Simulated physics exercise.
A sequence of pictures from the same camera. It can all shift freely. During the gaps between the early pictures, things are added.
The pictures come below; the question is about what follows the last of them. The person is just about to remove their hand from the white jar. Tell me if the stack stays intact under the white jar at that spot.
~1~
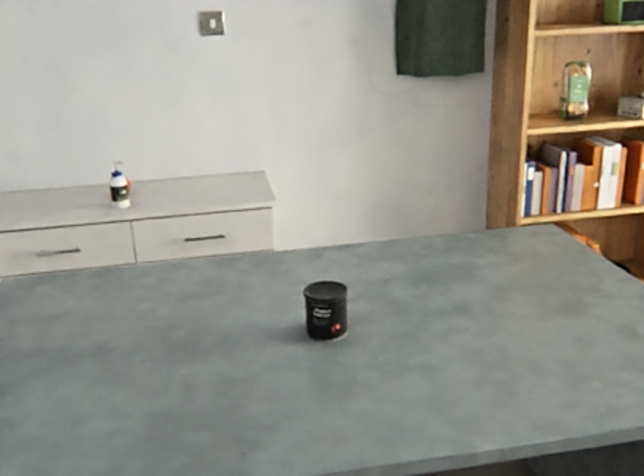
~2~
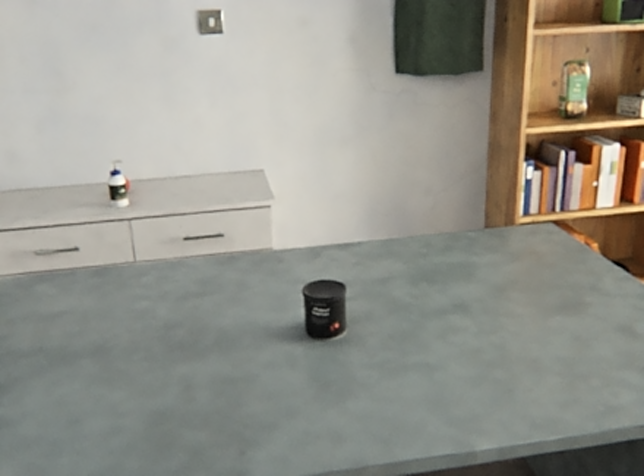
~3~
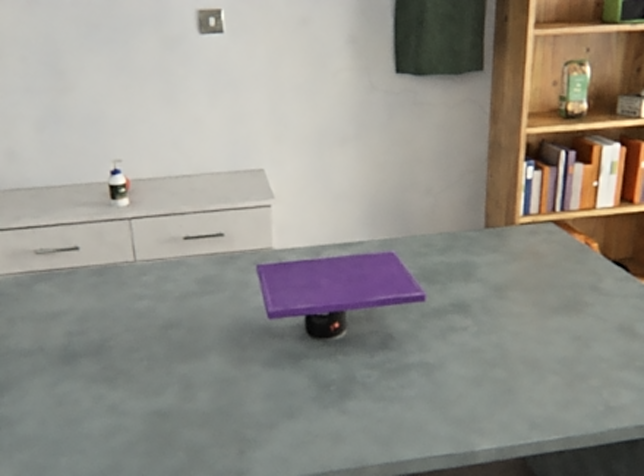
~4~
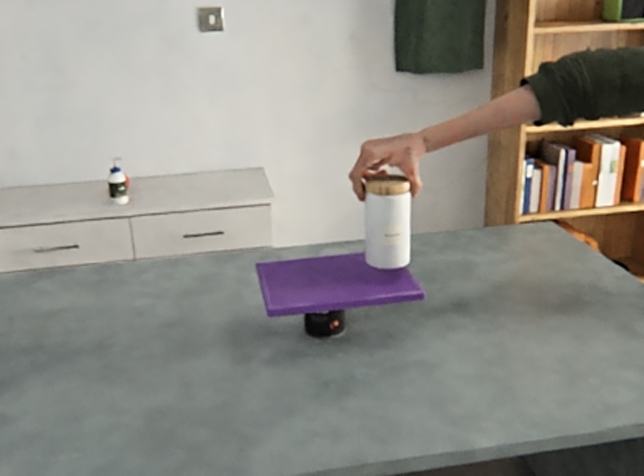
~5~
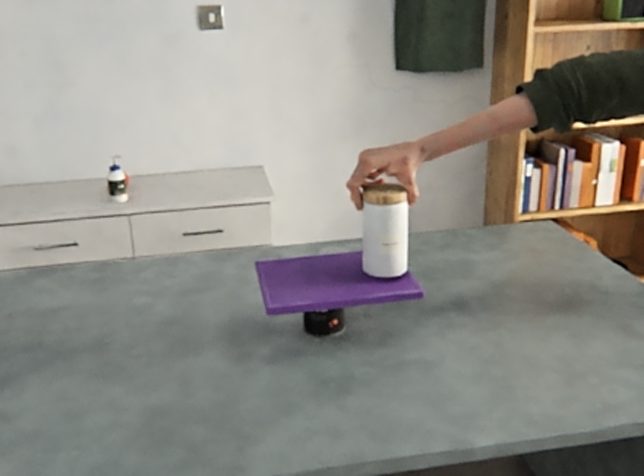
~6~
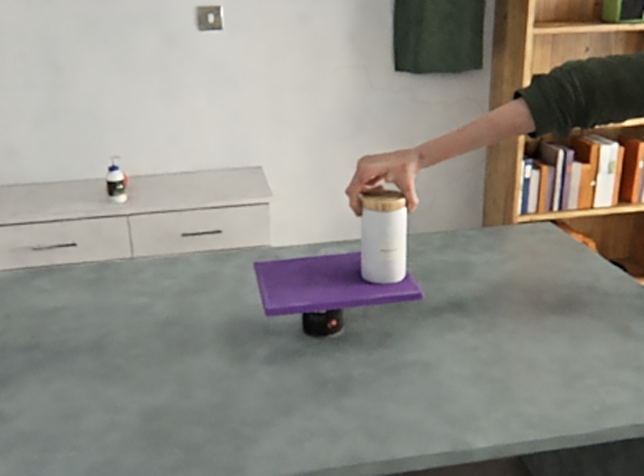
No - the stack fails.
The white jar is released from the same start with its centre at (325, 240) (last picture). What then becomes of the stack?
Well, it survives then.
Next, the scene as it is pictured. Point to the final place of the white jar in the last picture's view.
Roughly at pixel (434, 294).
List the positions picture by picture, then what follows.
In the first picture, the last thing is not in view yet; black tin (326, 311).
In the second picture, the last thing is not in view yet; black tin (325, 310).
In the third picture, the last thing is not in view yet.
In the fourth picture, still above its spot; white jar (387, 221).
In the fifth picture, still above its spot; white jar (385, 230).
In the sixth picture, set down, still held; white jar (383, 236).
Then, 0.30 s past the last view, white jar now fallen; purple lid rocked 49° from its first pose.
Then, 0.40 s past the last view, purple lid rocked 46° from its first pose.
Then, 0.50 s past the last view, purple lid rocked 42° from its first pose.
Finally, fallen, white jar; down or leaning hard in the stack, purple lid; black tin still in place. Final places as the last picture's camera would see them, white jar near (434, 294). The stack comes apart.
